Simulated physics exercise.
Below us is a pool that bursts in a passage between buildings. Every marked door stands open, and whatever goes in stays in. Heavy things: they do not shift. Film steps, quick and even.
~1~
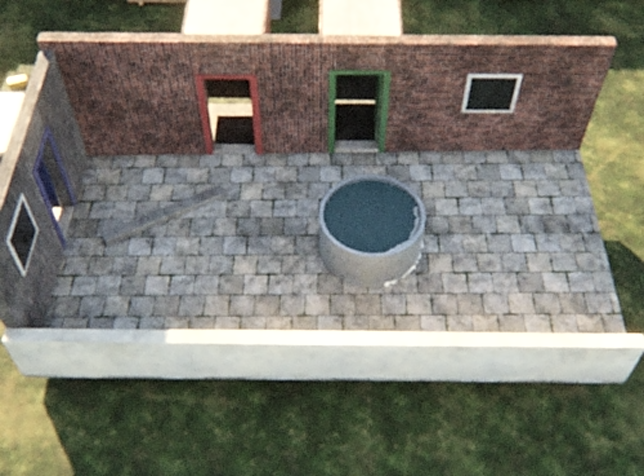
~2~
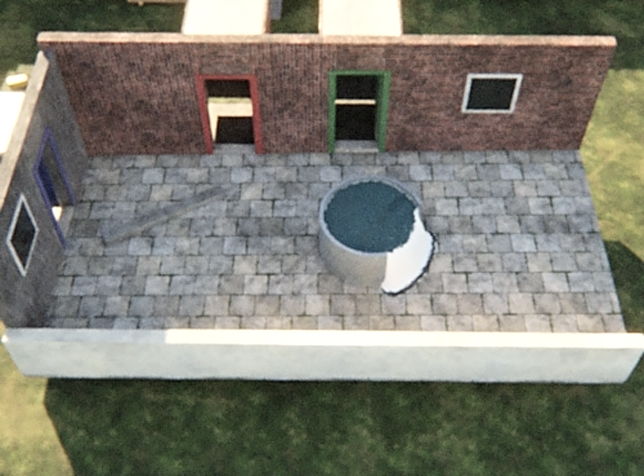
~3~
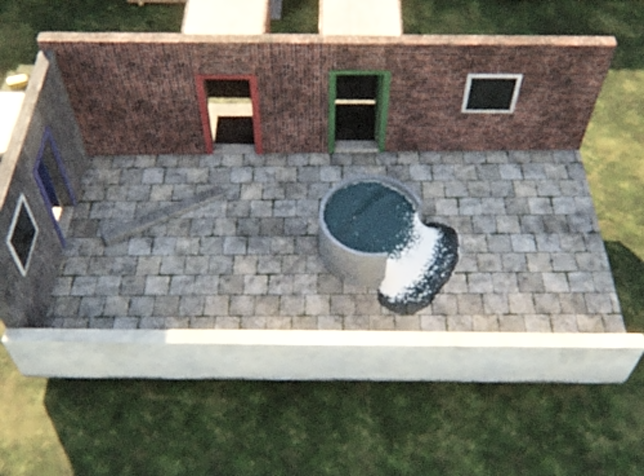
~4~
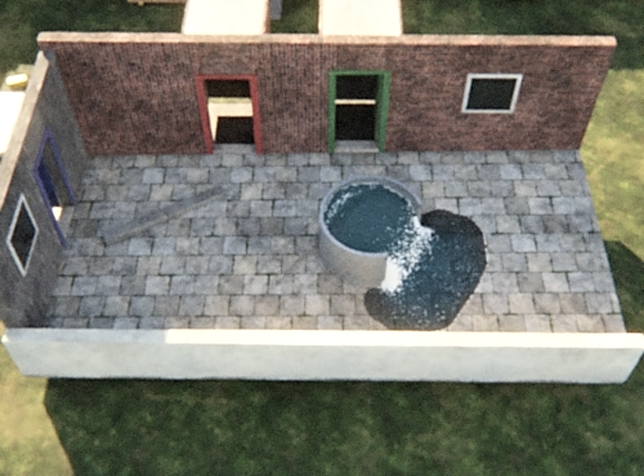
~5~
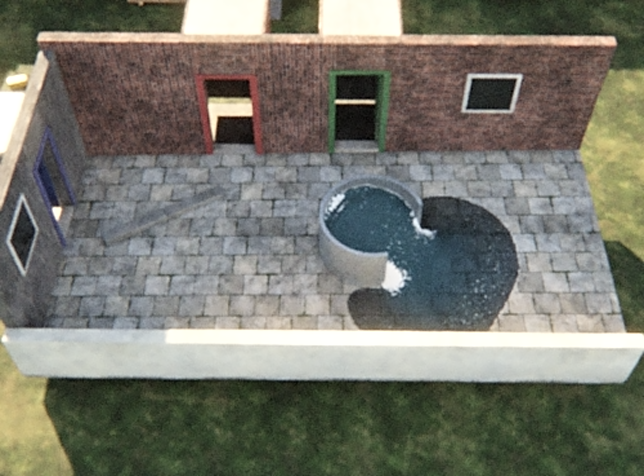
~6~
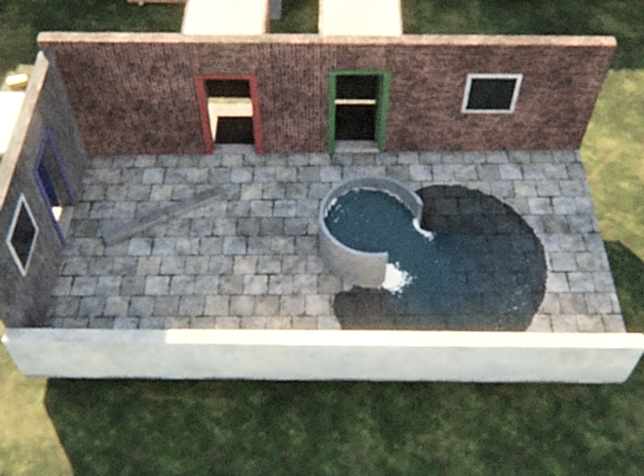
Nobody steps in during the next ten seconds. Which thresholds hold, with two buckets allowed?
As I see it, the green door is not swamped; the blue door is not swamped; the red door is not swamped.
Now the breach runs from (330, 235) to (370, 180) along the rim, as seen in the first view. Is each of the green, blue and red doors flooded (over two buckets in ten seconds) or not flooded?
Well, the green door gets past it, then the blue door gets past it, and the red door gets past it.
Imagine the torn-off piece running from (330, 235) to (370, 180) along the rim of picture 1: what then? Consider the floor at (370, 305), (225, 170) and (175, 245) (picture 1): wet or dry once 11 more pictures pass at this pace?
The first spot is spared, the second swamped, the third swamped.
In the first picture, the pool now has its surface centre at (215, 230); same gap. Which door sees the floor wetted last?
The door marked red is the last one.
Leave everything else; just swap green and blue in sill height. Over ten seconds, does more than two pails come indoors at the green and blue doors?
Green: Within bounds. Blue: Within bounds.
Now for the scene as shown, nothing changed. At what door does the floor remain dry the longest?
My pick is the red-painted one.
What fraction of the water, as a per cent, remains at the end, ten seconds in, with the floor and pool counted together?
The share not yet gone is roughly 44 percent.
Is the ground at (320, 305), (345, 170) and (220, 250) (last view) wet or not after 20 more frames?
Point by point: Inundated, not yet wet, not yet wet.
A moment on, water covers 30 % of the floor; the green door not reached, the blue door not reached, the red door not reached.
Next, water covers 35 % of the floor; the green door not reached, the blue door not reached, the red door not reached.
Then, water covers 40 % of the floor; the green door not reached, the blue door not reached, the red door not reached.
Later, water covers 50 % of the floor; the green door not reached, the blue door not reached, the red door not reached.
In the end, water covers 55 % of the floor; the green door wet at the sill, nothing in, the blue door wet at the sill, nothing in, the red door wet at the sill, nothing in.
